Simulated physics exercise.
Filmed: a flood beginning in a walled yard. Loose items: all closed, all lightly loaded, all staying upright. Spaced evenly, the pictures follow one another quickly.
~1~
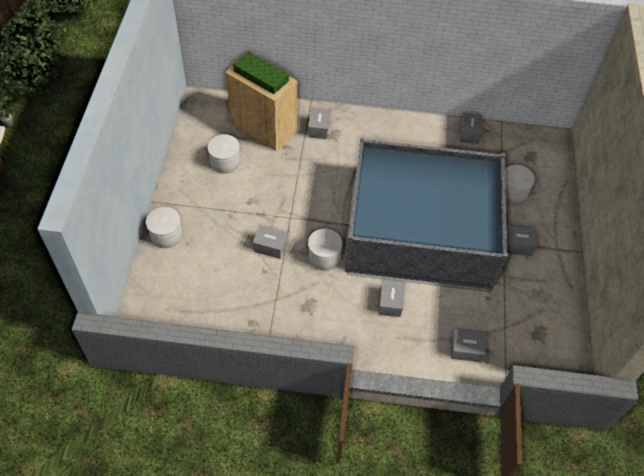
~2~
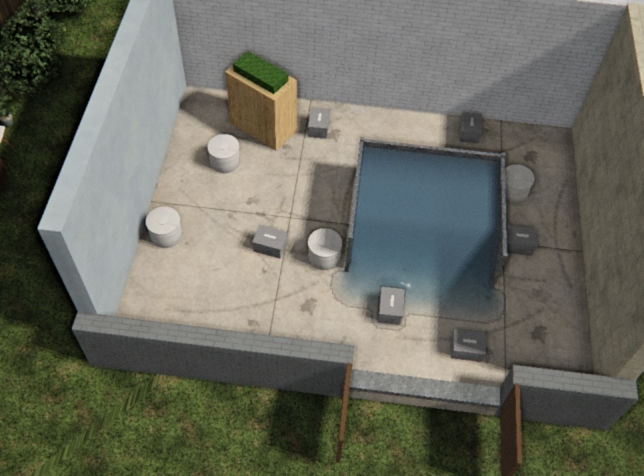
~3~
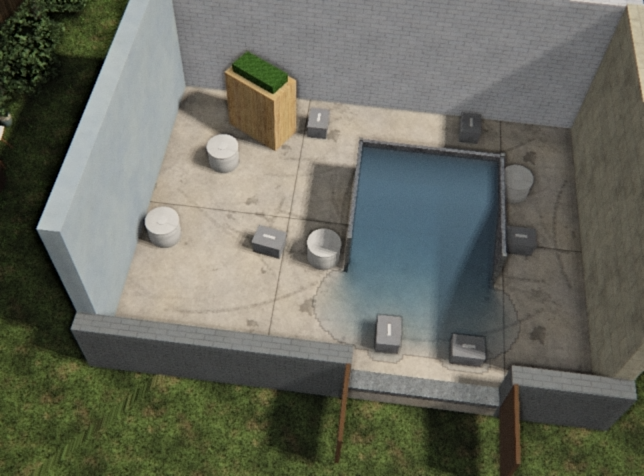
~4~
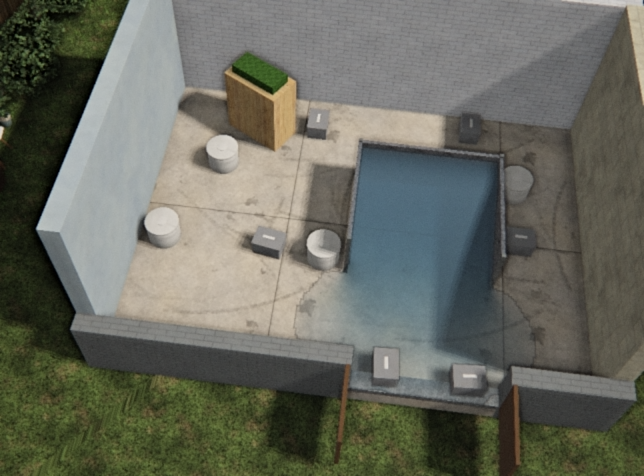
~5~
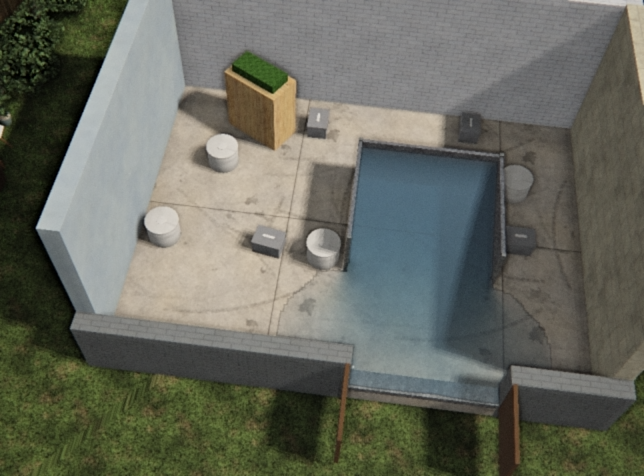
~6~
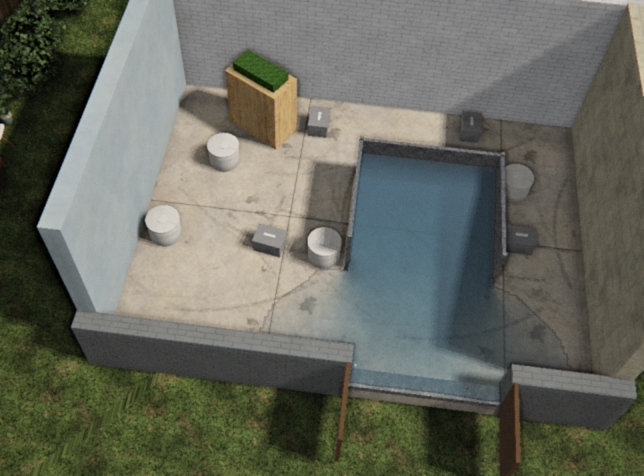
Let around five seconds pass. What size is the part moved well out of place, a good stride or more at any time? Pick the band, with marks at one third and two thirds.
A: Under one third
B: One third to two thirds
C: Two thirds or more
One third to two thirds (B).
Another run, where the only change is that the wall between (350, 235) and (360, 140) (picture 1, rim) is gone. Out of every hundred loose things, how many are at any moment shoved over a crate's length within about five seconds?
Near 90 in a hundred.
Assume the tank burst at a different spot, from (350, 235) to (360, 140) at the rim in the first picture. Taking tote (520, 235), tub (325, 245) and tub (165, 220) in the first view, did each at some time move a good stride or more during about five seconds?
Here is how they go, in order: Fails to go that far, dislodged that far, and dislodged that far.
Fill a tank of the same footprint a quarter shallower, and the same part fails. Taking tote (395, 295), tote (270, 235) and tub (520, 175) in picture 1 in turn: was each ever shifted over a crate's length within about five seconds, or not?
Object 1: Passed the mark. Object 2: Stayed below the mark. Object 3: Stayed below the mark.
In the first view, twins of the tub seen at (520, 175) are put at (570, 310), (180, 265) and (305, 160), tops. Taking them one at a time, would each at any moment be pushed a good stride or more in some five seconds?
Twin one: Slides well clear; twin two: Slides well clear; twin three: Barely shifts.
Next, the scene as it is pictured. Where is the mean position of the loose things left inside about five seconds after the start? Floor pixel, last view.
About (367, 168).
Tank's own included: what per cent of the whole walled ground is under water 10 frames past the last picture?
Roughly 50 per cent.
A moment on, 2 of 10 are well off their spots; 0 afloat.
Next, 2 of 10 are well off their spots; 0 afloat.
Later, 4 of 10 are well off their spots; 1 afloat.
In the end, 5 of 10 are well off their spots, and 5 have been at some point; 3 afloat.
